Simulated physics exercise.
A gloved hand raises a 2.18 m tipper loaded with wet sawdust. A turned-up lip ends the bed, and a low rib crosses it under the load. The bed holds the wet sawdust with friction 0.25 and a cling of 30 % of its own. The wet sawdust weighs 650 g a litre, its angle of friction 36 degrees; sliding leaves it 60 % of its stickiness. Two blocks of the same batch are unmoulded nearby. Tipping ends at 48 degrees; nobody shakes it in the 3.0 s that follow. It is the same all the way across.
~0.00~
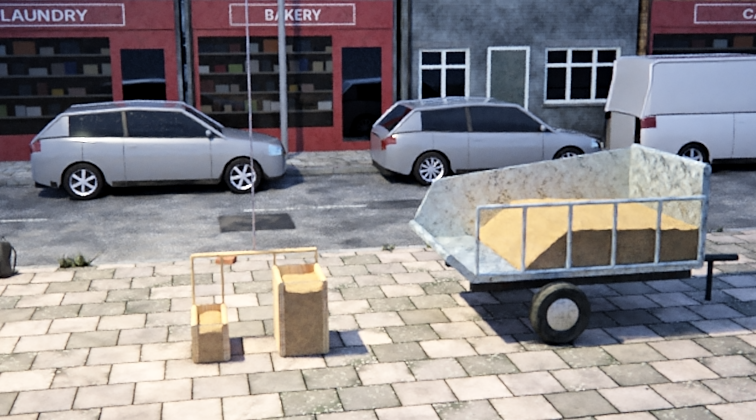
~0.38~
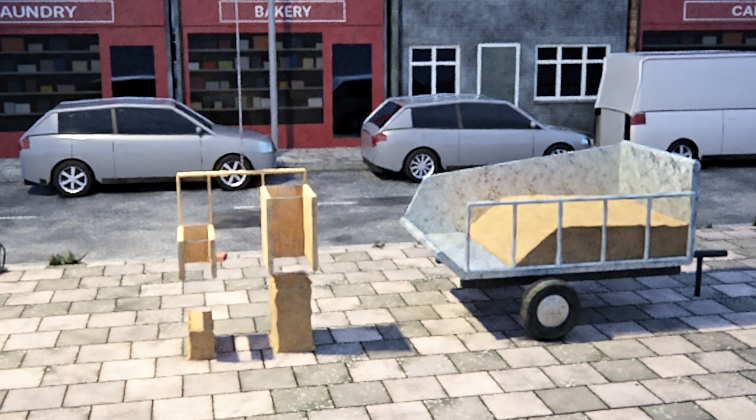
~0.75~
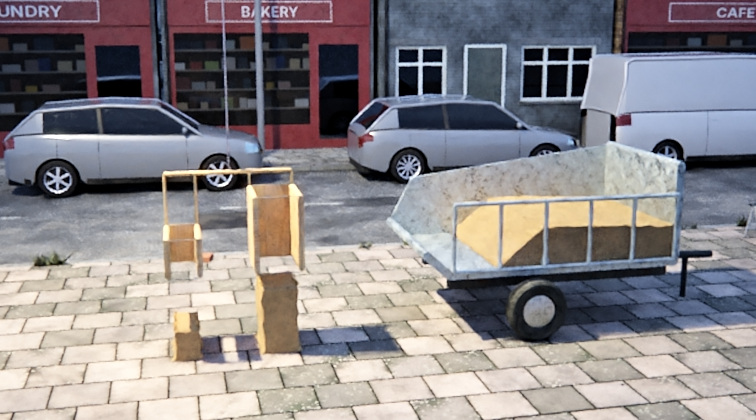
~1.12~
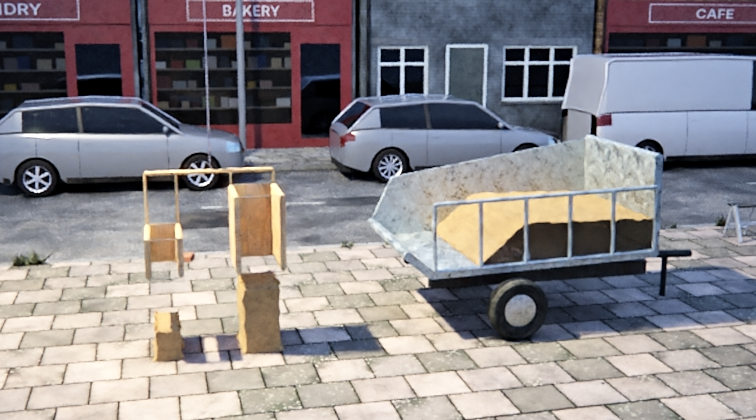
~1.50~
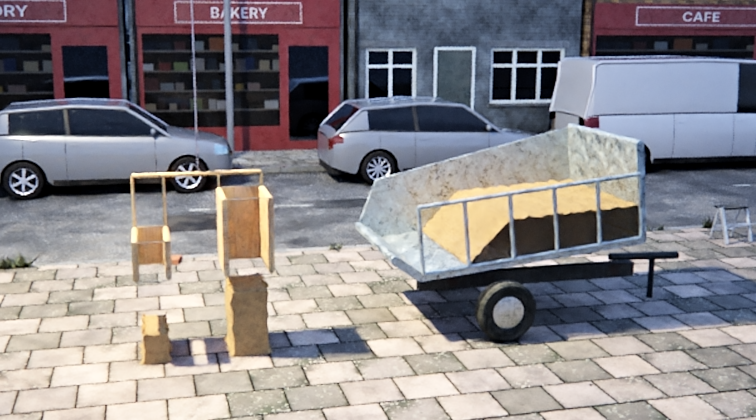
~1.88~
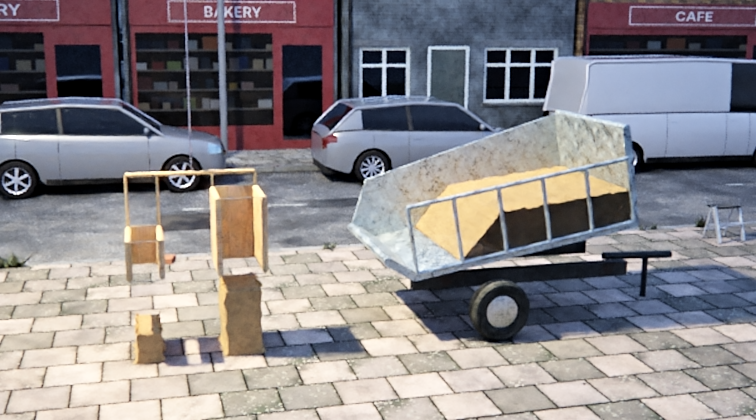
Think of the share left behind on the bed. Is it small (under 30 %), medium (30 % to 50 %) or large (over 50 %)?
The share left behind on the bed is large, over 50 %.
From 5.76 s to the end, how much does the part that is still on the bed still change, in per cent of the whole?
Near 35 %.
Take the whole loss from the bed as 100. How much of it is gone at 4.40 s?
About 0 %.
After 3.03 s, the tilt is 22 degrees and 100 % is on the bed.
After 4.40 s, the tilt is 36 degrees and 100 % is on the bed.
After 5.76 s, the tilt is 48 degrees and 92 % is on the bed.
After 7.13 s, the tilt is 48 degrees and 66 % is on the bed.
After 8.62 s, the tilt is 48 degrees and 56 % is on the bed.
